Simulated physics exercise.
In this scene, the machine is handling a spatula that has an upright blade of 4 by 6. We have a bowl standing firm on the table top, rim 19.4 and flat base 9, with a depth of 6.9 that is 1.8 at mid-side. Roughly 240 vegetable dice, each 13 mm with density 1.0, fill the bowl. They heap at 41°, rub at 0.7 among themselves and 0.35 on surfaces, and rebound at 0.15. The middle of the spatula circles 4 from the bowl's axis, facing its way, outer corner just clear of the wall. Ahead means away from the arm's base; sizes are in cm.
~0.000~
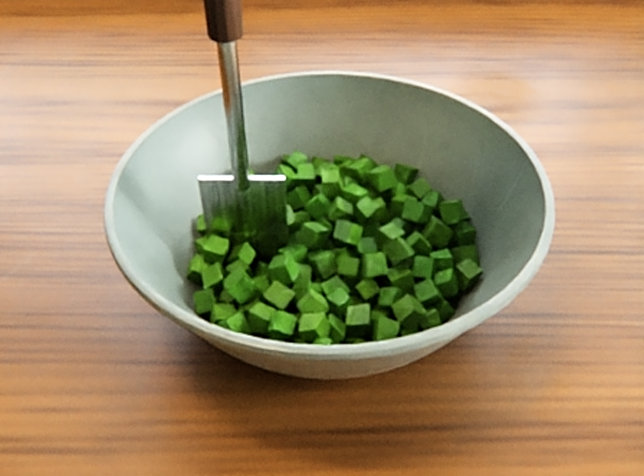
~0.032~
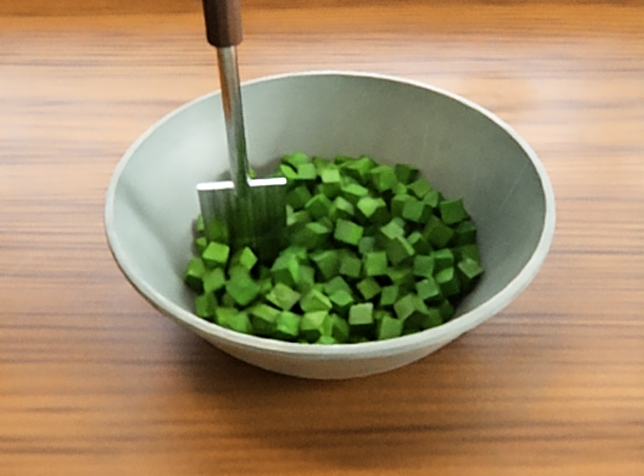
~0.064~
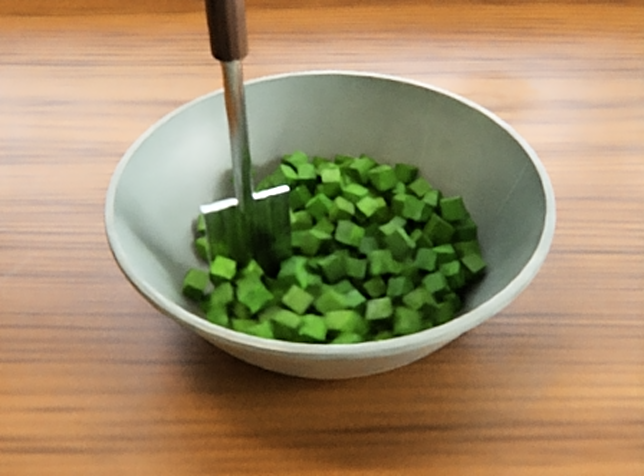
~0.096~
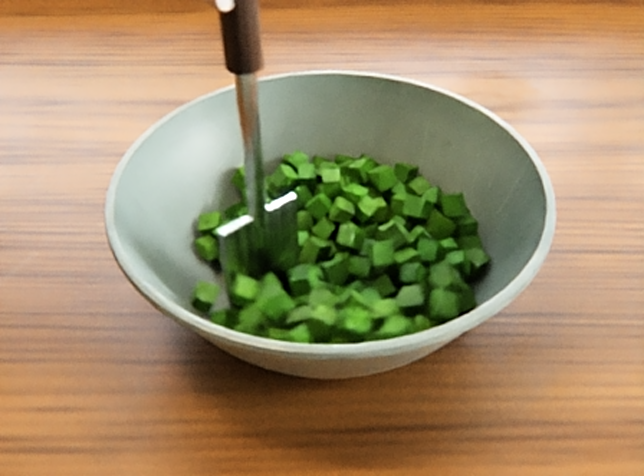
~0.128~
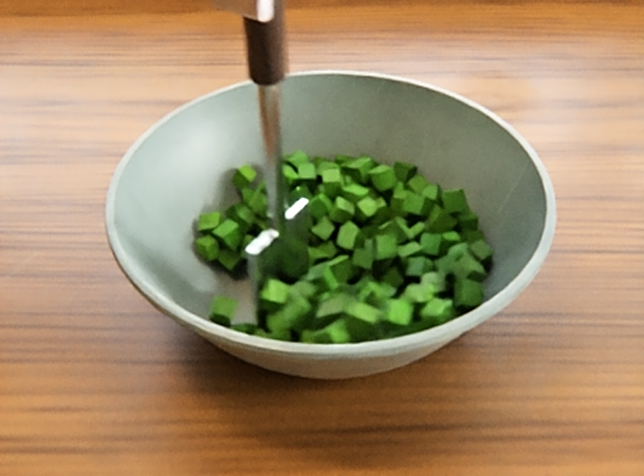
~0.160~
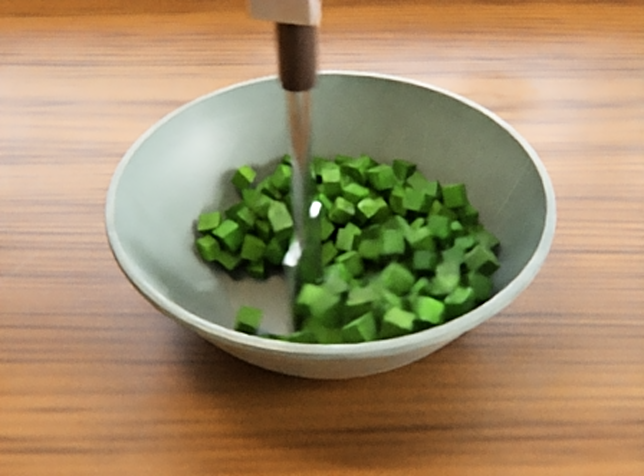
On a wooden table top with streaky brown grain, a wide bowl is seen from above at an angle by a still camera. The pale grey-green bowl holds a heap of bright green cubes, with a dark-handled metal spatula upright in its left side. The spatula sweeps toward the viewer and rightward, its blade turning edge-on, pushing cubes right and baring some of the bowl's floor.
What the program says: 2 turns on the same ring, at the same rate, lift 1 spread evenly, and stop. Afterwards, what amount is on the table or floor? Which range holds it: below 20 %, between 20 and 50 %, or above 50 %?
It lies below 20 %.
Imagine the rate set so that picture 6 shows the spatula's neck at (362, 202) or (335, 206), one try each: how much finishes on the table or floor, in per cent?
It comes to close to 25 per cent and close to 20 per cent.
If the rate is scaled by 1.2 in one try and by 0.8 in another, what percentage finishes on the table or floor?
Around 20 percent on the first try and 15 percent on the second.
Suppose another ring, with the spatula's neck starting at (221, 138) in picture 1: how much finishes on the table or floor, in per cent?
Table or floor share: Near 25 %.
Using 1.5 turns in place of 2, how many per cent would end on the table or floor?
Estimate: Near 10 %.
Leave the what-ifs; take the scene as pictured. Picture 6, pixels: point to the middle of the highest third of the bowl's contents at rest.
Centre of top third: Approx. (225, 290).
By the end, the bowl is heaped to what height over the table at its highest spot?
7.0 cm, roughly.
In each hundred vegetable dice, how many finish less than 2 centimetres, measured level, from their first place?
Roughly 5 percent of the load.
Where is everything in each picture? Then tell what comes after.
In the first frame, spatula neck at (238, 151), 0° round; upper third of the load around (347, 233), from x 200 to 465, top at y 165; 238 in the bowl.
In the second frame, spatula neck at (238, 157), 7° round; upper third of the load around (347, 233), from x 195 to 465, top at y 165.
In the third frame, spatula neck at (243, 171), 24° round; upper third of the load around (347, 260), from x 195 to 470, top at y 165.
In the fourth frame, spatula neck at (256, 185), 41° round; upper third of the load around (361, 268), from x 205 to 475, top at y 165.
In the fifth frame, spatula neck at (276, 197), 58° round; upper third of the load around (373, 270), from x 210 to 480, top at y 165.
In the sixth frame, spatula neck at (303, 204), 76° round; upper third of the load around (392, 280), from x 210 to 485, top at y 165; 238 in the bowl.
After 0.63 s, 329° round, highest piece 9 above the table; 225 in the bowl, 12 on the table or floor, 1 in flight or on the tool.
After 1.10 s, 222° round, highest piece 8 above the table; 213 in the bowl, 20 on the table or floor, 5 in flight or on the tool.
After 1.53 s, 0° round, highest piece 7 above the table; 204 in the bowl, 34 on the table or floor.
After 2.23 s, 0° round, highest piece 7 above the table; 204 in the bowl, 34 on the table or floor.
At rest, 204 in the bowl, 34 on the table or floor. That is 14 % on the table or floor.
